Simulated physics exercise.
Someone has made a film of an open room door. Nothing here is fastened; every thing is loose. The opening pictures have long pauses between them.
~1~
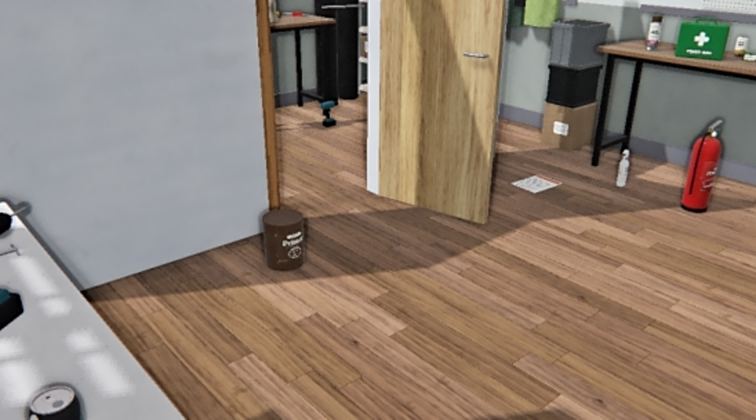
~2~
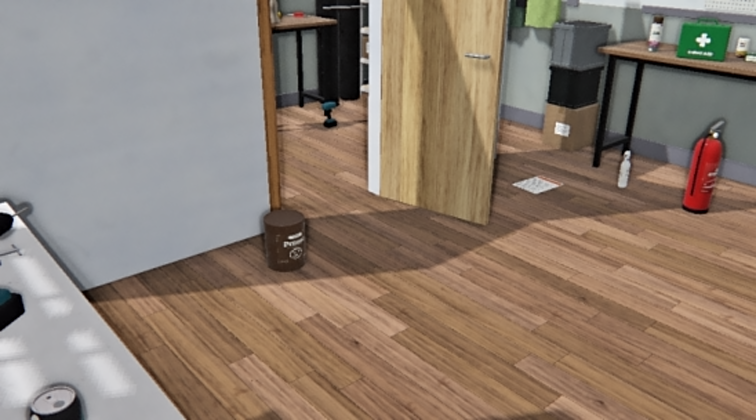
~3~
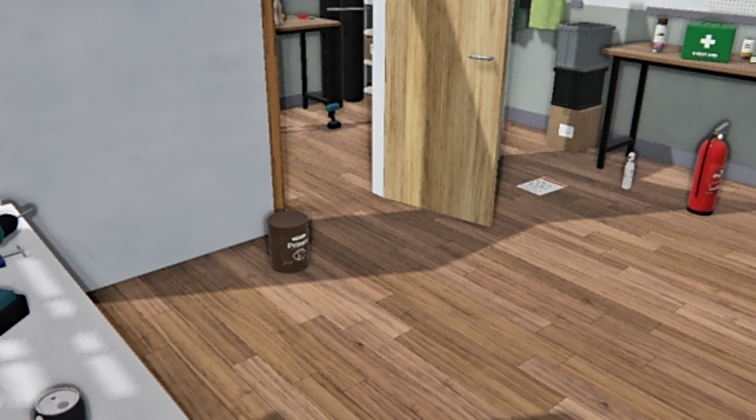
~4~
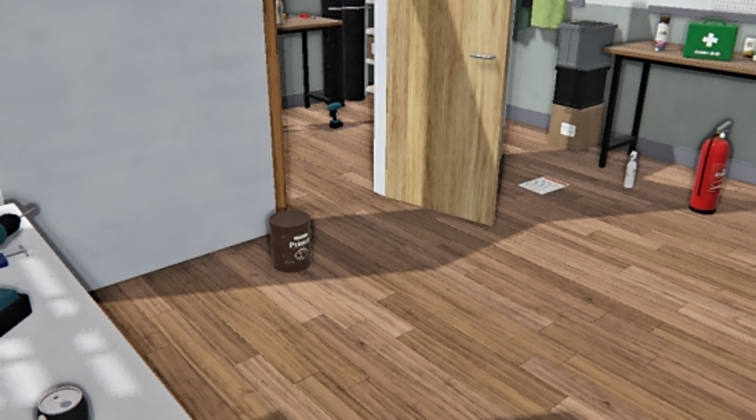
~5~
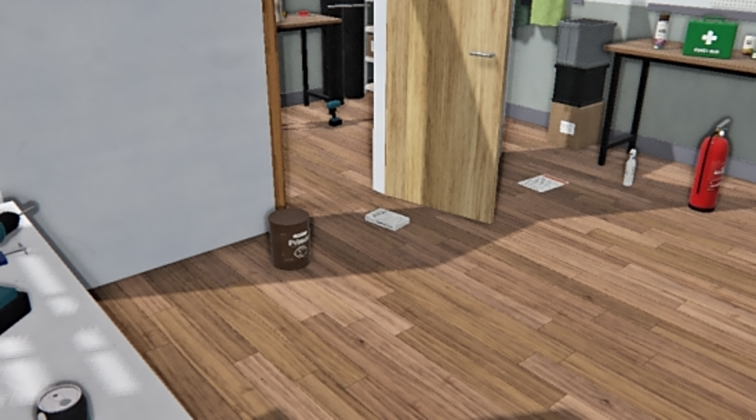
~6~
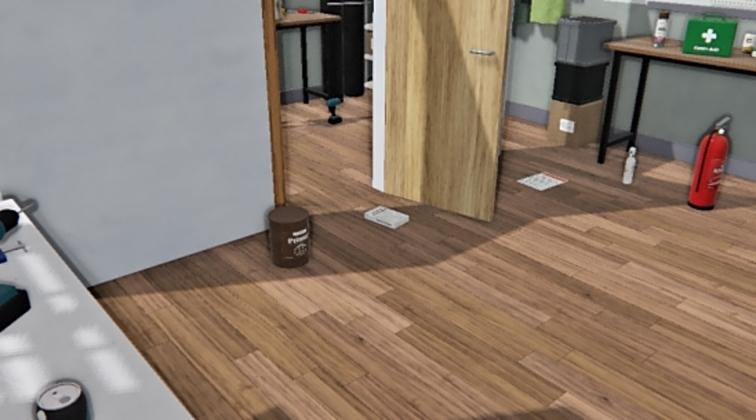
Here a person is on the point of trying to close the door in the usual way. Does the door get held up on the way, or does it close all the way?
It closes all the way.
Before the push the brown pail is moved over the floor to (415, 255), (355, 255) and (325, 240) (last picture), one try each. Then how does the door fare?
Well, on the first try it makes it all the way, on the second it makes it all the way, and on the third it is held back.
Then, 1.10 s past the last view, open by 57°; white book displaced a little near (374, 217).
Then, 1.70 s past the last view, open by 21°; white book displaced about its own width near (339, 212).
Finally, open by 0°; moved from the start, white book; brown pail still in place. Final places as the last picture's camera would see them, white book near (320, 203).
